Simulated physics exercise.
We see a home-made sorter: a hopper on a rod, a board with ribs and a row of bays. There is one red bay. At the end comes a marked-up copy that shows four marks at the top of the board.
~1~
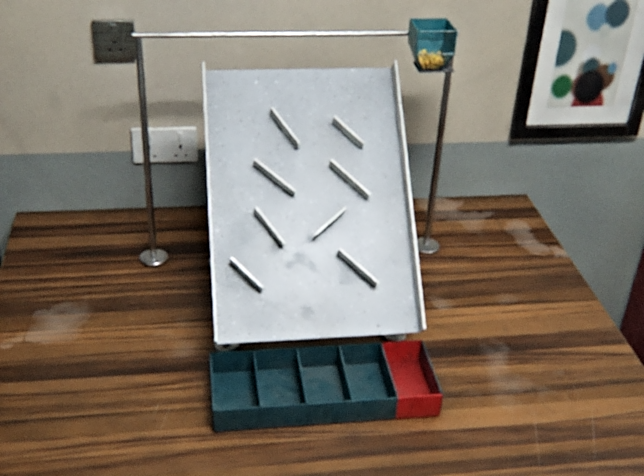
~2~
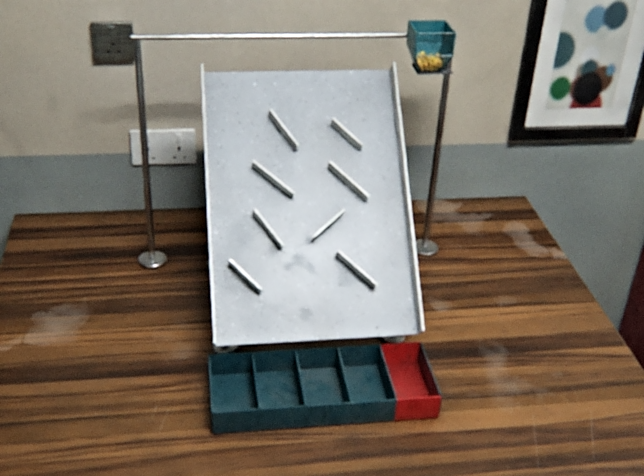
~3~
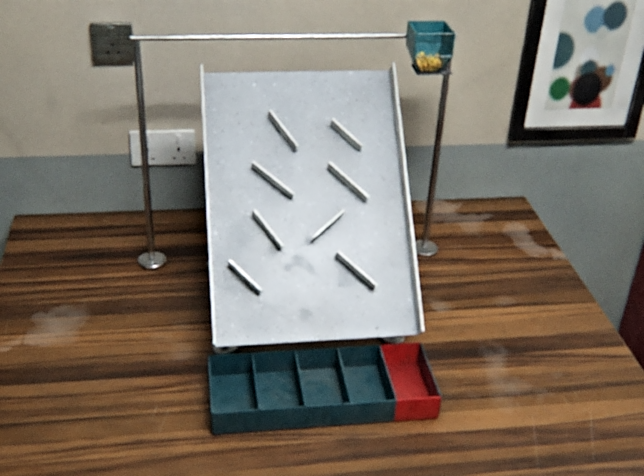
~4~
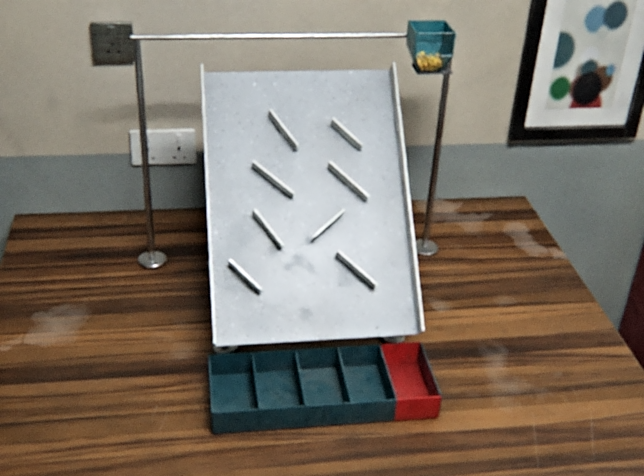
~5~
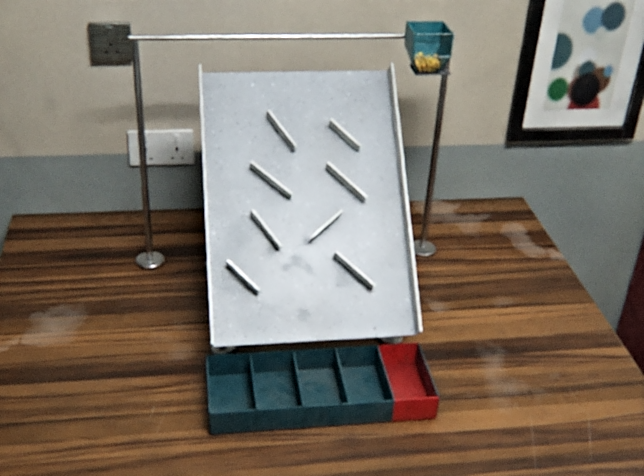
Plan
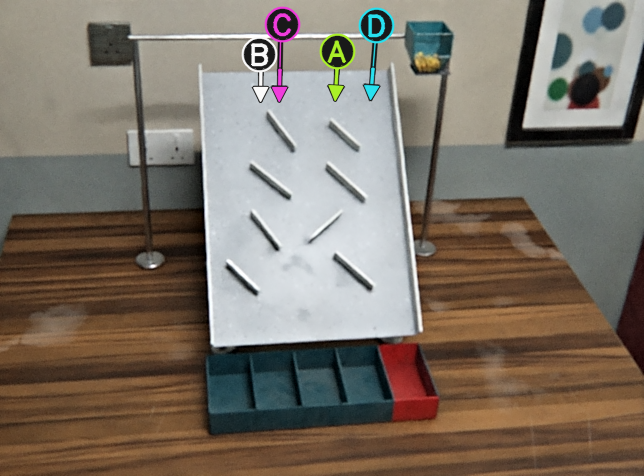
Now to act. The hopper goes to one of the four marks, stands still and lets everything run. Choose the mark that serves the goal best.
Mark D.
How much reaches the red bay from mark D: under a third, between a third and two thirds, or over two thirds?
Mark D gives over two thirds.
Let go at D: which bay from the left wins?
It is the fifth one.
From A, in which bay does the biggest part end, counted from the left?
The fifth from the left.
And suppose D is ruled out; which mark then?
It is A.
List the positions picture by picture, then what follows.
In the first frame, hopper at (430, 57), puffed corn balls, door shut.
In the second frame, ribs (270, 109) to (298, 145), (333, 118) to (363, 145), (253, 160) to (294, 193).
In the third frame, ribs (330, 162) to (369, 197), (254, 209) to (283, 245), (314, 237) to (344, 210).
In the fourth frame, ribs (230, 259) to (261, 289), (338, 250) to (377, 284).
In the fifth frame, red bay at (415, 408), number 5 of 5 from the left.
On the marked copy, mark A meets the board at (335, 95); mark B meets the board at (260, 96); mark C meets the board at (279, 96); mark D meets the board at (370, 94).
For mark A, about two thirds in the red bay, about a third in other bays.
For mark B, a stray few in the red bay, nearly all in other bays.
For mark C, a small part in the red bay, nearly all in other bays.
For mark D, nearly all in the red bay, a stray few outside the box.
